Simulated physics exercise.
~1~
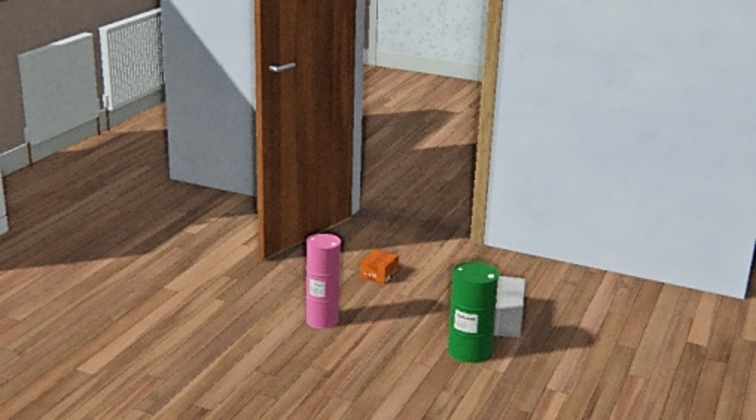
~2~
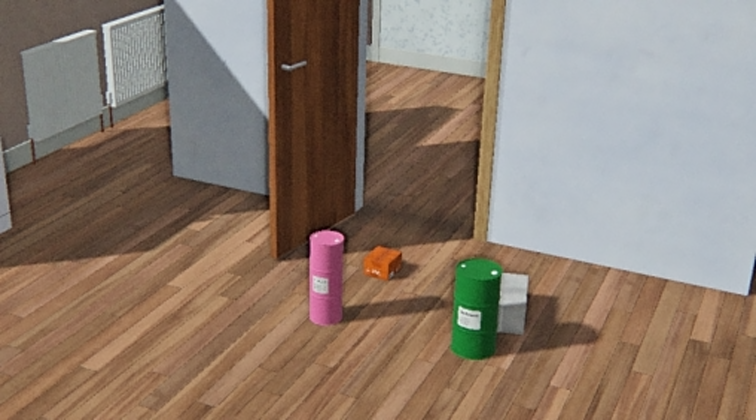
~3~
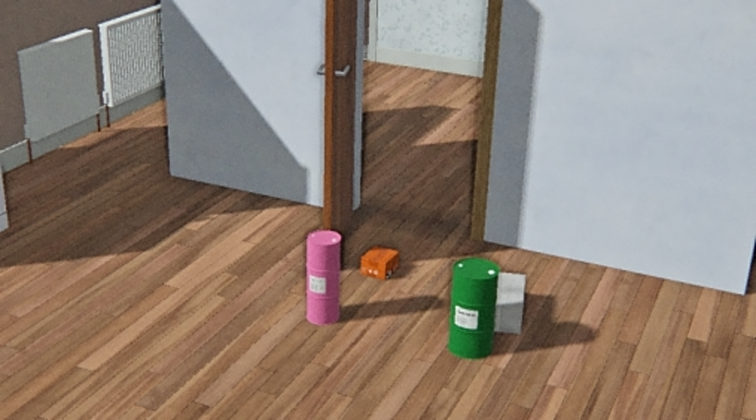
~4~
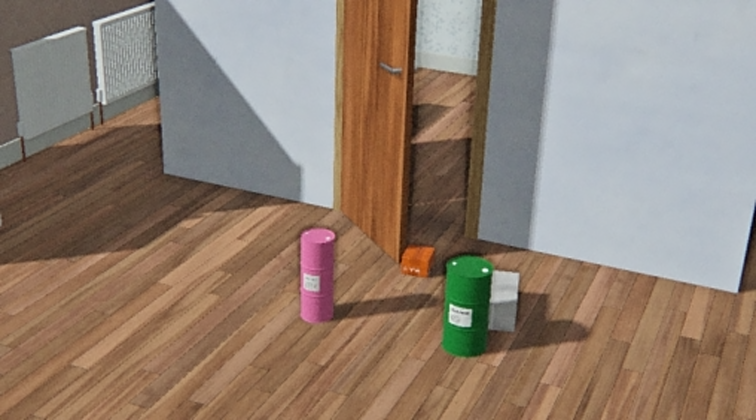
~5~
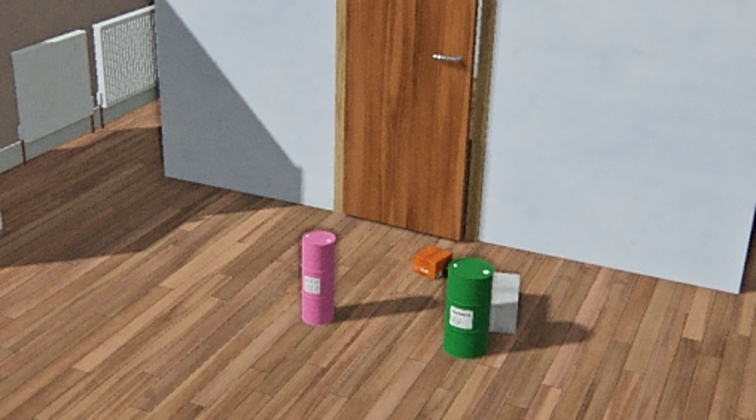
The wooden door swings shut, sliding the small orange box right toward the green canister.
